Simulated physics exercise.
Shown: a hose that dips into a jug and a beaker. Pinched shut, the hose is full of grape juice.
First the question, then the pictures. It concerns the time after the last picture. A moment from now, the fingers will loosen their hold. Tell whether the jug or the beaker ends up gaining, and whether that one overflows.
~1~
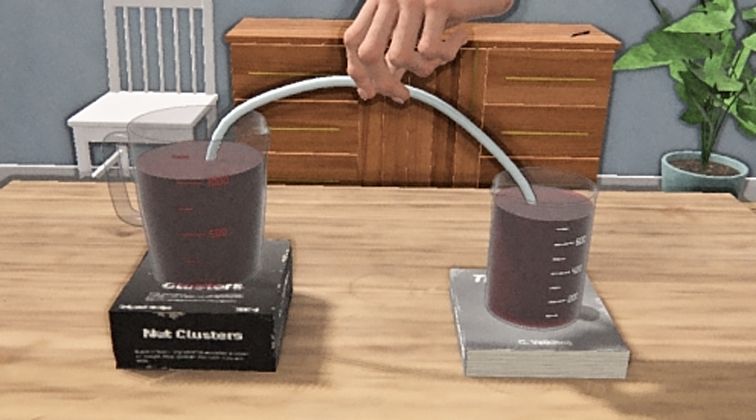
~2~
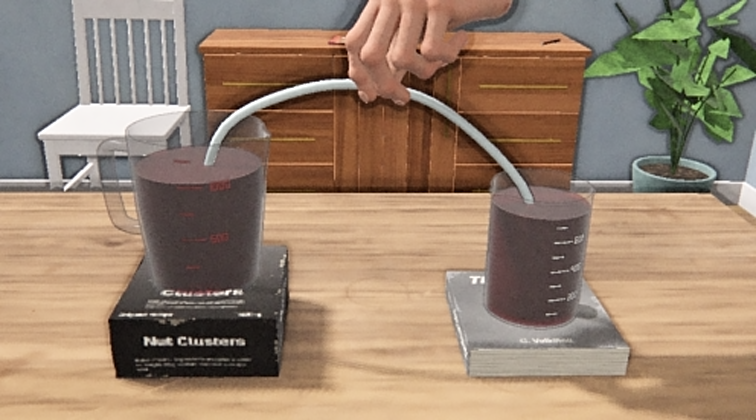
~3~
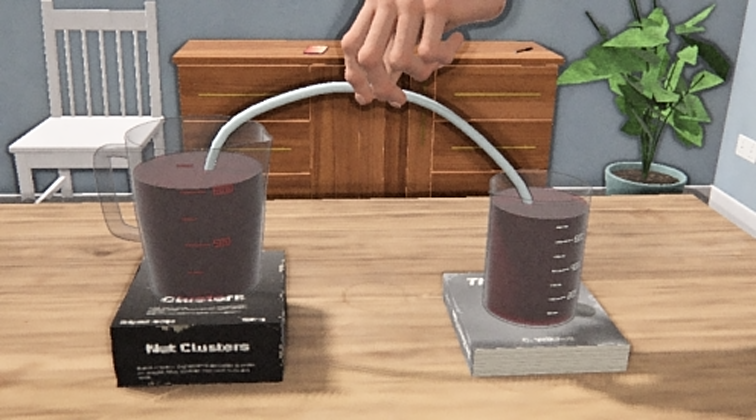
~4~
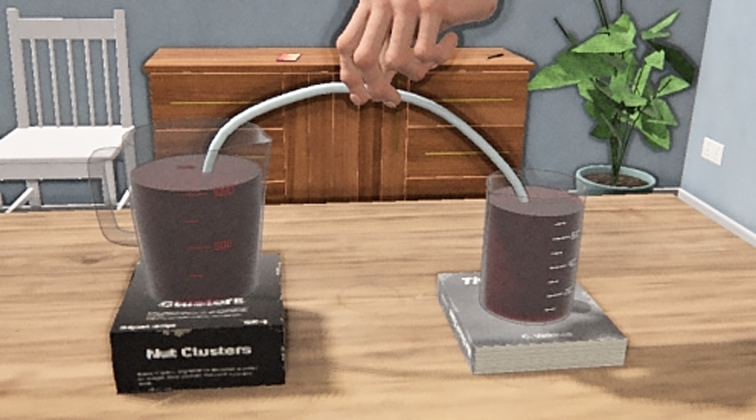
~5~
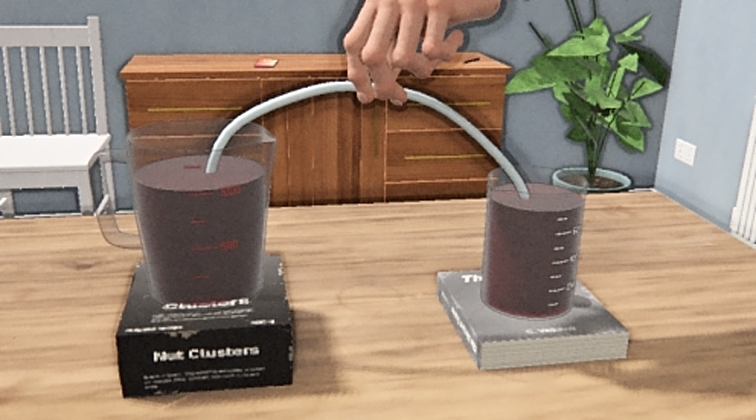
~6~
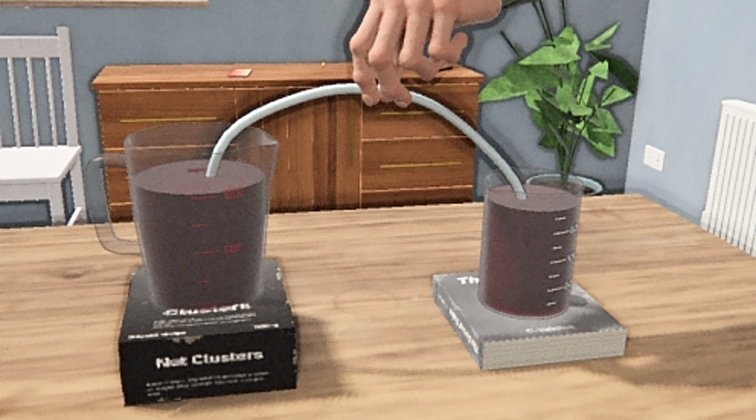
It flows - rightward, one that fills - overflows.
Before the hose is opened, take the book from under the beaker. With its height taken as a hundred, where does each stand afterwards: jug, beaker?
Levels: First 40 %, second 100 %.
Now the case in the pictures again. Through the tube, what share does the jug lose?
Result: Approximately 20 per cent.
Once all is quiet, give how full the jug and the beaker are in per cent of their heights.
Taking them in turn, that's 60 and then 100 per cent.
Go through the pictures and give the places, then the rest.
The first frame shows nothing flows; jug (203, 196) about three quarters full, up on the packet; beaker (538, 246) nearly full, up on the book.
The second frame shows fingers on the hose; jug about three quarters full, surface at (199, 165); beaker nearly full, surface at (541, 202).
The third frame shows still shut; jug (201, 207) about three quarters full; beaker (535, 245) nearly full.
In the fourth frame, the hose is pinched; jug about three quarters full, surface at (197, 172); beaker nearly full, surface at (535, 200).
The fifth frame shows nothing flows; jug (203, 211) about three quarters full, up on the packet; beaker (532, 239) nearly full, up on the book.
The sixth frame shows fingers on the hose; jug about three quarters full, surface at (200, 176); beaker nearly full, surface at (532, 197).
Next, the jug is about two thirds full; the beaker is nearly full.
After that, the jug is about two thirds full; the beaker is full to the brim; the lower one has run over.
Finally, the jug is about two thirds full; the beaker is full to the brim; the lower one has run over; the two surfaces are level.
